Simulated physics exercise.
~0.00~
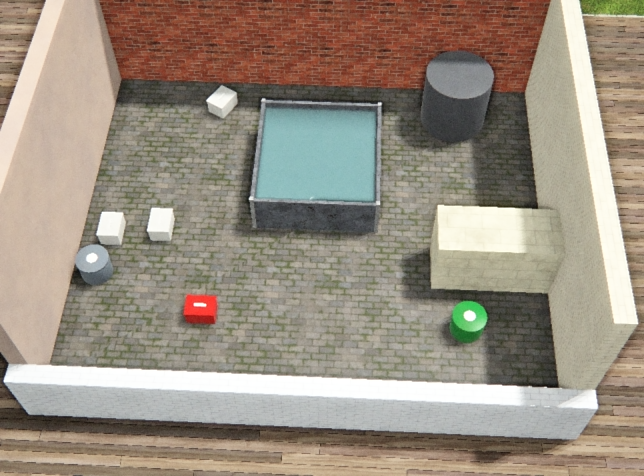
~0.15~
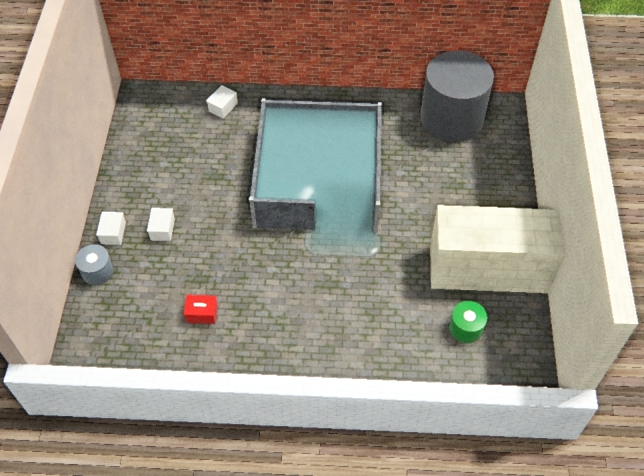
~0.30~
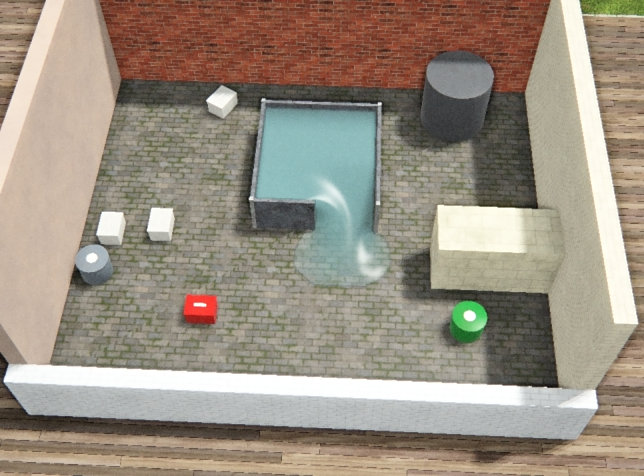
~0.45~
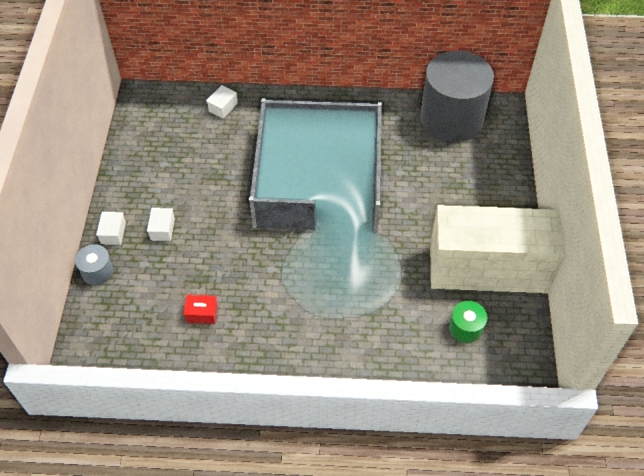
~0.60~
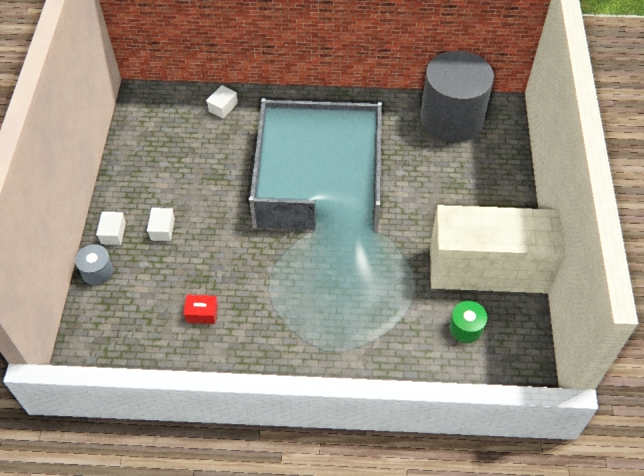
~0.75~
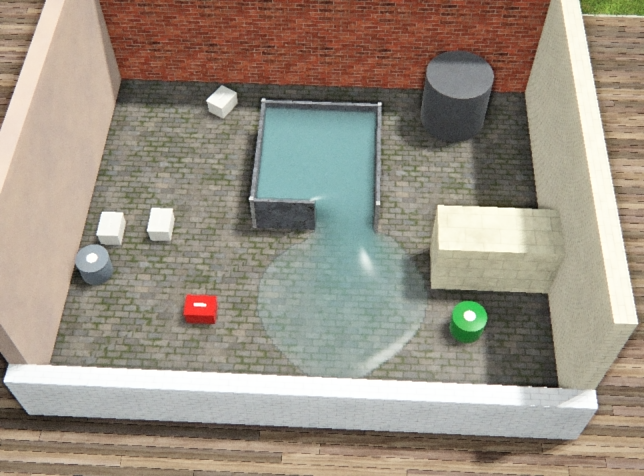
Water pouring through a gap in an open tank's near side, spreading in a rounded pool across a walled paved yard.
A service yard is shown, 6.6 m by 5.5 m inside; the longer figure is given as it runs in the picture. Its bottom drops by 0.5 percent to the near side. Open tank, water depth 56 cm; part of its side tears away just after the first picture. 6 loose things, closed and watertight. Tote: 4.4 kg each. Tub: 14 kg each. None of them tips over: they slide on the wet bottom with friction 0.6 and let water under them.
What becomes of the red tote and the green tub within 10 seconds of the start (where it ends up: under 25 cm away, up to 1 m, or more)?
First the red tote: It gets moved a long way. Then the green tub: It gets moved a long way.
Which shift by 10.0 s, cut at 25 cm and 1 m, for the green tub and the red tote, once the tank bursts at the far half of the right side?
In that situation the green tub stays about where it was, while the red tote stays about where it was.
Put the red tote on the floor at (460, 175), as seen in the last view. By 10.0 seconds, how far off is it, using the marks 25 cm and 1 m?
It hardly budges.
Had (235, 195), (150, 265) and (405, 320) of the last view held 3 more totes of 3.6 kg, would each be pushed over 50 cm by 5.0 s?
In that order: Short of it, under, past it.
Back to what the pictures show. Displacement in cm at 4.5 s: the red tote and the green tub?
Close to 20 and 50 centimetres by then.
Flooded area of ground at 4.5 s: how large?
About 18 m2 is covered.
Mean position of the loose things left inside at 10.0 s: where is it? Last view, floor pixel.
The centre is close to (206, 213).
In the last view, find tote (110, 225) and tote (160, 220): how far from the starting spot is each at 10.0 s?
First 60 cm, then 100 cm.
After 2.0 s the red tote is near (200, 305), 0.0 m from its start, aground; the green tub is near (479, 319), 0.1 m from its start, aground; 0 afloat.
After 4.5 s the red tote is near (195, 292), 0.2 m from its start, aground; the green tub is near (507, 322), 0.5 m from its start, afloat; 1 afloat.
After 7.0 s the red tote is near (178, 274), 0.6 m from its start, afloat; the green tub is near (385, 294), 1.1 m from its start, afloat; 2 afloat.
After 10.0 s the red tote is near (243, 227), 1.3 m from its start, afloat; the green tub is near (307, 343), 2.1 m from its start, aground; 2 afloat.
